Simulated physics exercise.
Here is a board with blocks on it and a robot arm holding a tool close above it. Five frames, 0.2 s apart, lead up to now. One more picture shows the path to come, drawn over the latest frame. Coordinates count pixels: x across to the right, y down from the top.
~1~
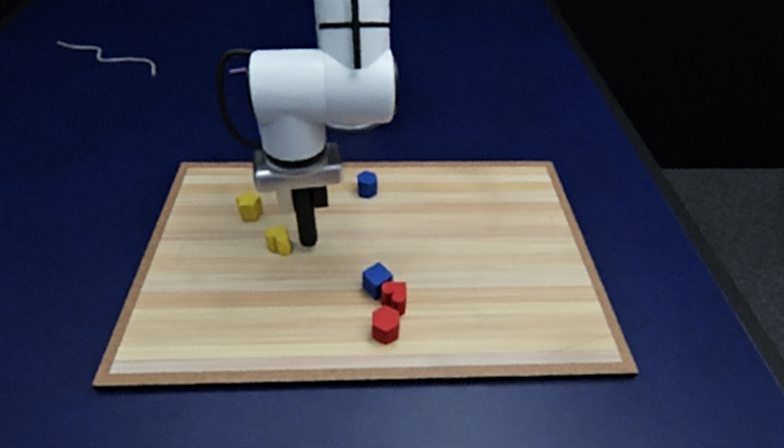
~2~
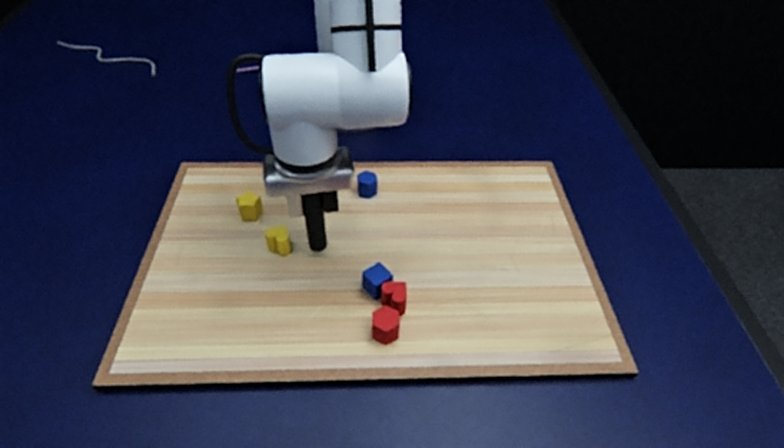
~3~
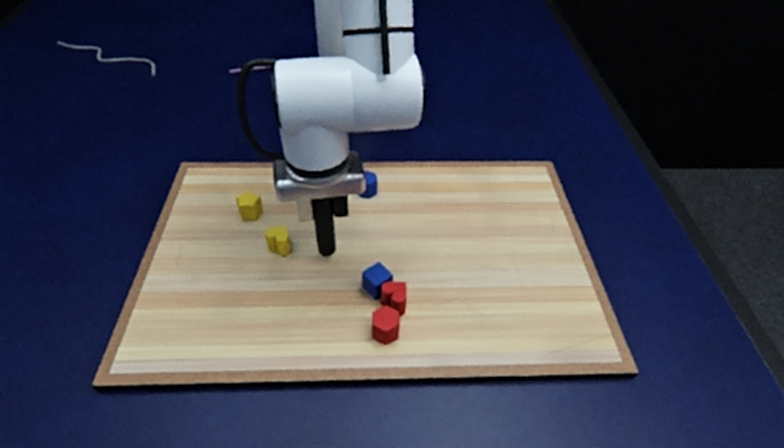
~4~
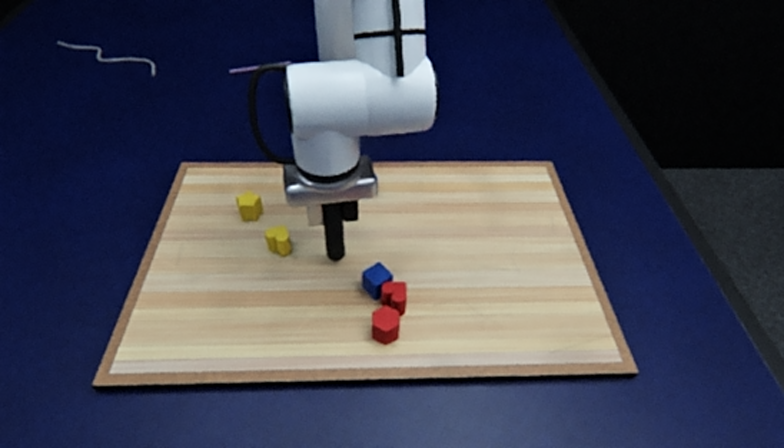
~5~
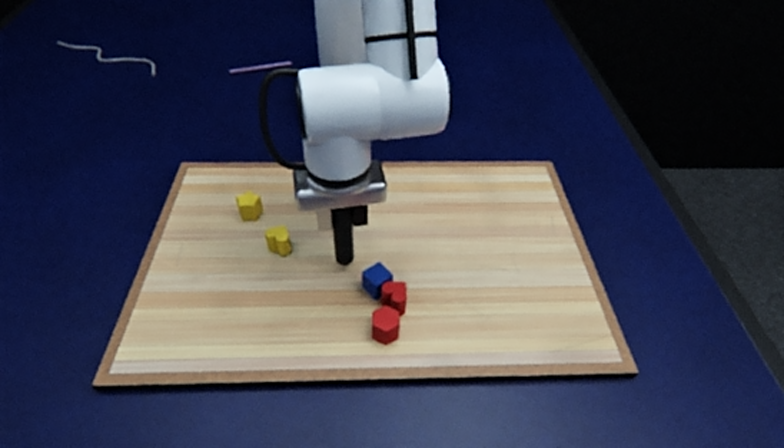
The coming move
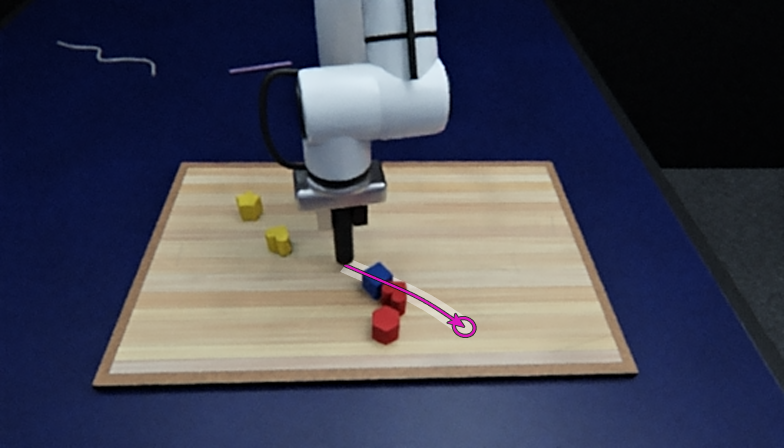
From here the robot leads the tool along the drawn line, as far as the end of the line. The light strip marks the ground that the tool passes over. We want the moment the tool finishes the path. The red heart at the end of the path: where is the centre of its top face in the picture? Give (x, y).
It ends at (412, 324).
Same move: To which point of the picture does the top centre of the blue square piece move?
Its top middle will sit at (414, 301).
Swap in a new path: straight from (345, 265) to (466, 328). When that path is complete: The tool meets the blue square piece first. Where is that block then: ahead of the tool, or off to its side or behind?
Left aside or behind.
The line goes from (345, 265) via (405, 291), ending at (464, 327).
On the path given first. One third of the way, tool (384, 275); blue square piece (388, 284), turned 30° clockwise; red heart (404, 301), turned 20° anticlockwise.
Two thirds of the way, tool (426, 295); blue square piece (412, 301), turned 65° clockwise; red six-sided block (386, 323), turned 30° clockwise; red heart (413, 323), turned 25° clockwise.
At the end, tool (466, 320); blue square piece (414, 301), turned 70° clockwise; red six-sided block (386, 323), turned 30° clockwise; red heart (412, 324), turned 25° clockwise.
